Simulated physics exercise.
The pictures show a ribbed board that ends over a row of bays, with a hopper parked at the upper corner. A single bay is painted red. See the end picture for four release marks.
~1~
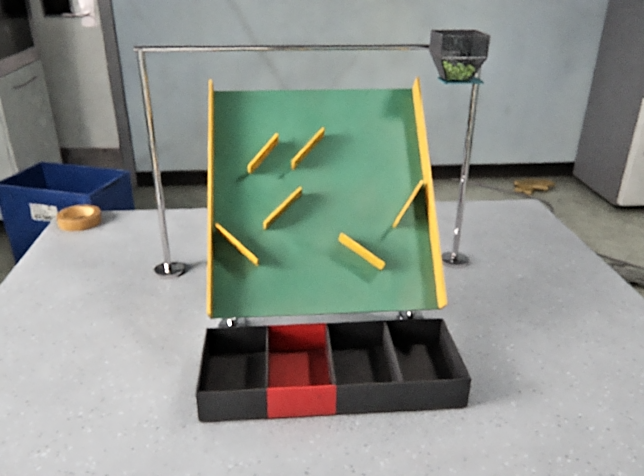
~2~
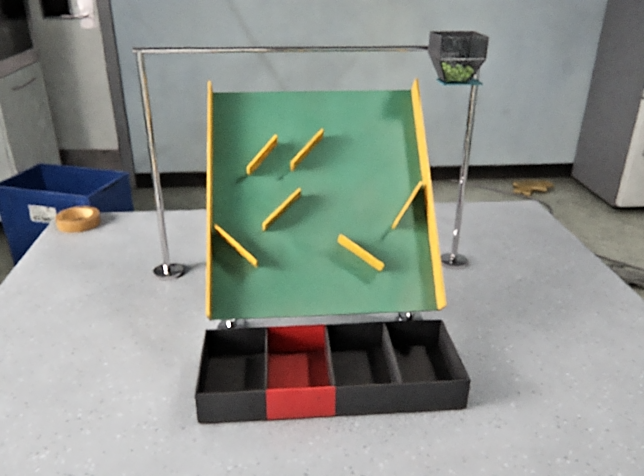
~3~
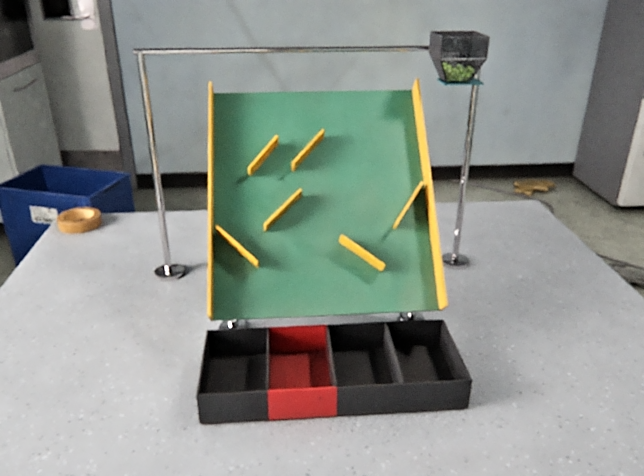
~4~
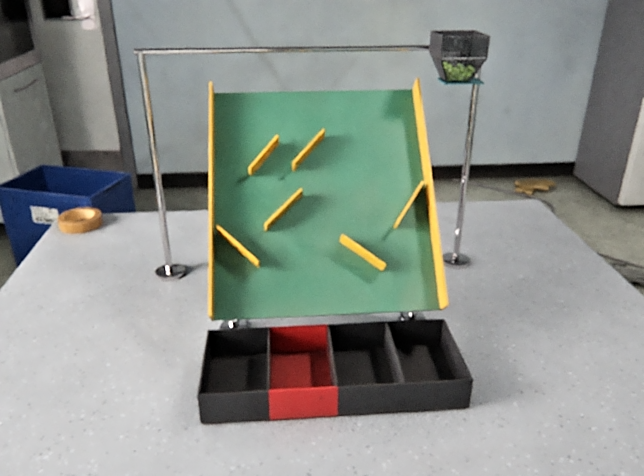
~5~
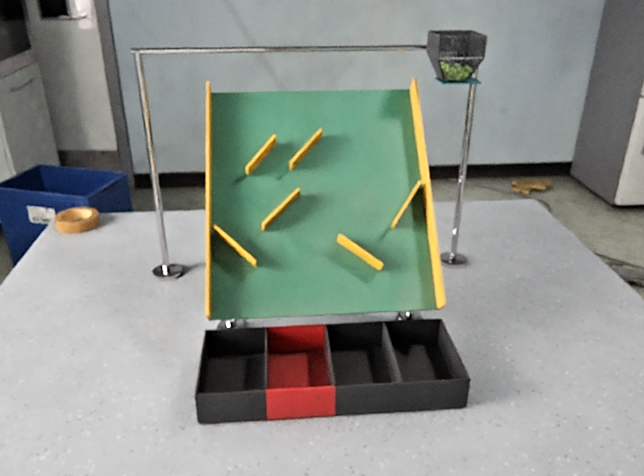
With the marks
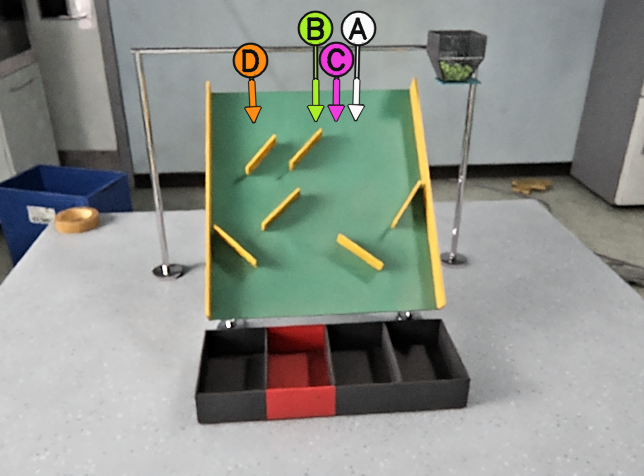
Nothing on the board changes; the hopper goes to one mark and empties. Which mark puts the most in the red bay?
Use mark D.
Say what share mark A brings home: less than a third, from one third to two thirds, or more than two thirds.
Less than a third.
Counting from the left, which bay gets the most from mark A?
The fourth from the left.
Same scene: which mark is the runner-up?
The answer is B.
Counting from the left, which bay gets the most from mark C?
It is the fourth one.
On the marked copy, mark A meets the board at (355, 114); mark B meets the board at (315, 115); mark C meets the board at (336, 115); mark D meets the board at (253, 116).
Choosing A, a small part in the red bay, most in other bays, a small part outside the box.
Choosing B, about two thirds in the red bay, about a third in other bays.
Choosing C, a small part in the red bay, most in other bays, a stray few outside the box.
Choosing D, most in the red bay, a small part in other bays, a small part held on the board.
